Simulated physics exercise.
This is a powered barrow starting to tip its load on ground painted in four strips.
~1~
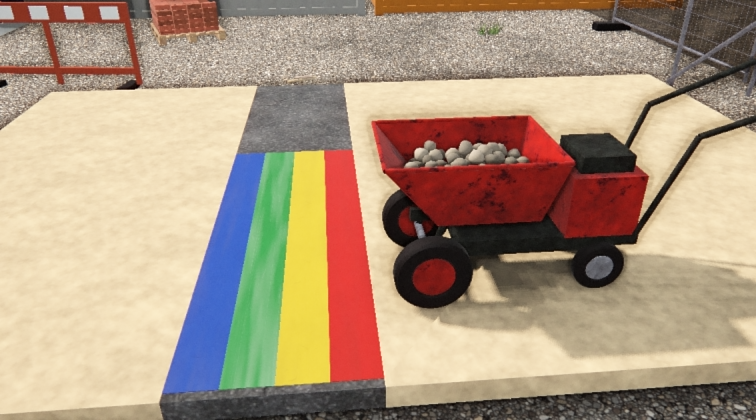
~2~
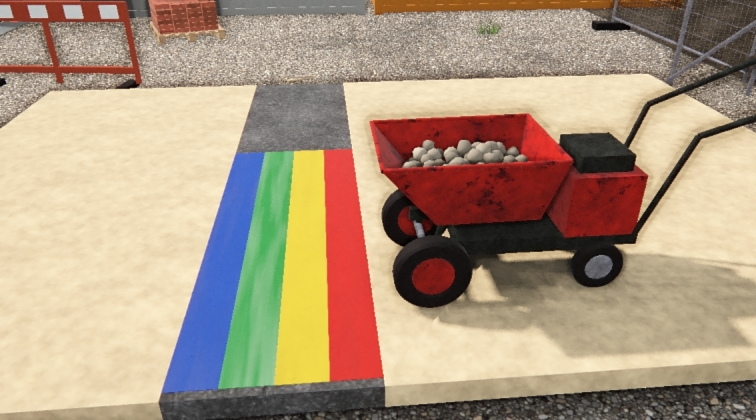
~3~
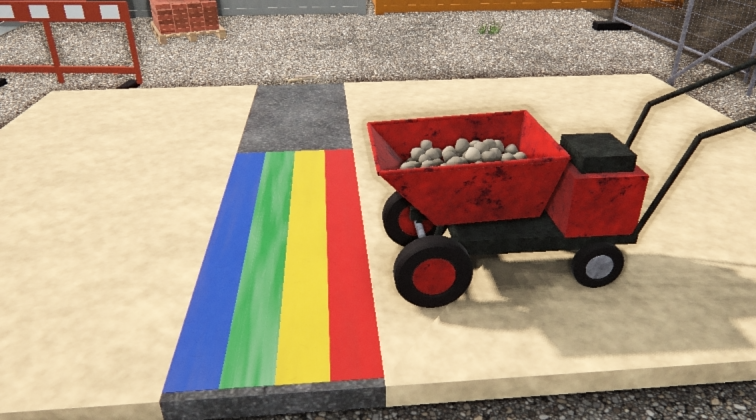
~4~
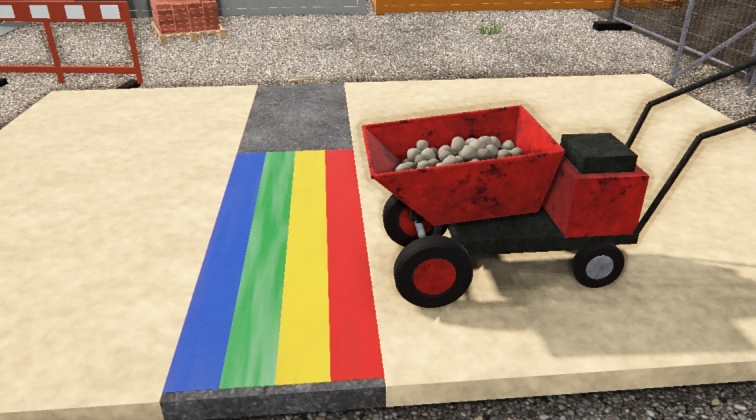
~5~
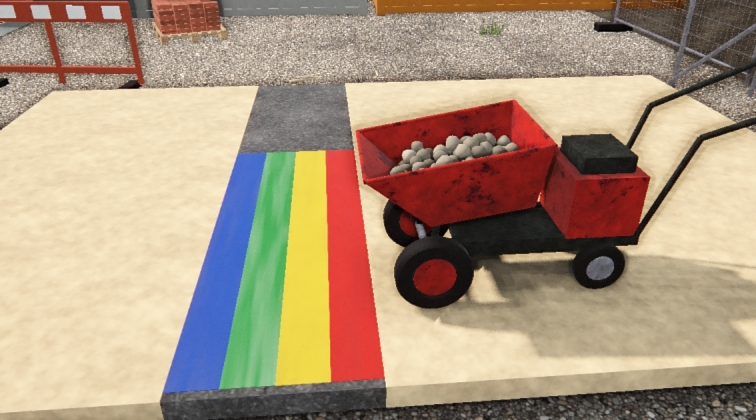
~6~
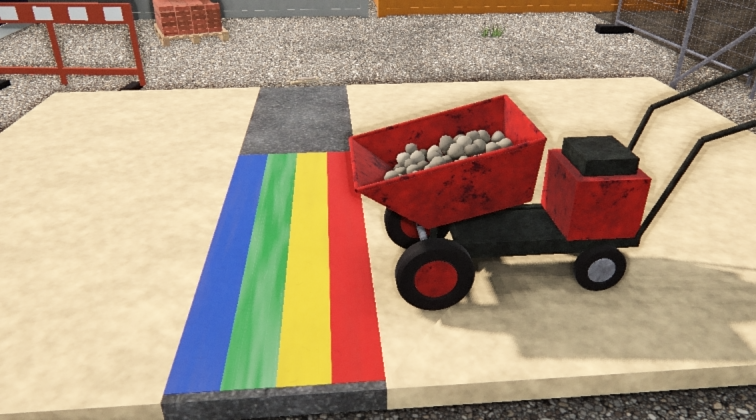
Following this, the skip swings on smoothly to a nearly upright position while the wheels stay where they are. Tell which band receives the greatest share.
I would say the green band receives it.
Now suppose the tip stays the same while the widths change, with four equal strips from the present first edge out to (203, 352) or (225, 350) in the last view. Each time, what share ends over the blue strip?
30 per cent, then 30 per cent, roughly.
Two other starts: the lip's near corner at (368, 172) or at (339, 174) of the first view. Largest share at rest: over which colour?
The first try: That green strip. The second: The blue strip.
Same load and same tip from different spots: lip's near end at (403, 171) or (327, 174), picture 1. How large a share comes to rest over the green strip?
30 %, then 10 %.
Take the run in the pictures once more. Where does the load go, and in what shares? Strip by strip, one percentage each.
The red strip takes 0 per cent, the yellow strip 20, the green strip 35 and the blue strip 20.
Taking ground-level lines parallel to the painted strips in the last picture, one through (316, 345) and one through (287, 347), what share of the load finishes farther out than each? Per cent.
I'd say about 80 and about 70 in a hundred.
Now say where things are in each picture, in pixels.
In the first picture, lip of the skip (385, 172), level; top of the load (465, 166), river pebbles; red strip (354, 336); yellow strip (304, 340); green strip (253, 343); blue strip (202, 346).
In the second picture, lip of the skip (383, 172), level; top of the load (463, 165).
In the third picture, lip of the skip (380, 174), tipped barely; top of the load (461, 164).
In the fourth picture, lip of the skip (373, 177), tipped a little; top of the load (484, 155).
In the fifth picture, lip of the skip (366, 183), tipped a little; top of the load (478, 153).
In the sixth picture, lip of the skip (357, 190), tipped a little; top of the load (479, 162); red strip (356, 338); yellow strip (305, 341); green strip (255, 344); blue strip (203, 347).
Just after the last frame, skip tipped steeply; every one in the skip.
A moment on, skip tipped right over; the larger part in the skip; about a tenth over the yellow strip; about a tenth over the green strip.
Further on, skip tipped right over; roughly a quarter in the skip; roughly a quarter over the yellow strip; roughly a third over the green strip; roughly a quarter over the blue strip; about a tenth off the paint.
When it is over, skip tipped right over; about a tenth in the skip; not one over the red strip; roughly a quarter over the yellow strip; roughly a third over the green strip; roughly a quarter over the blue strip; about a tenth off the paint.
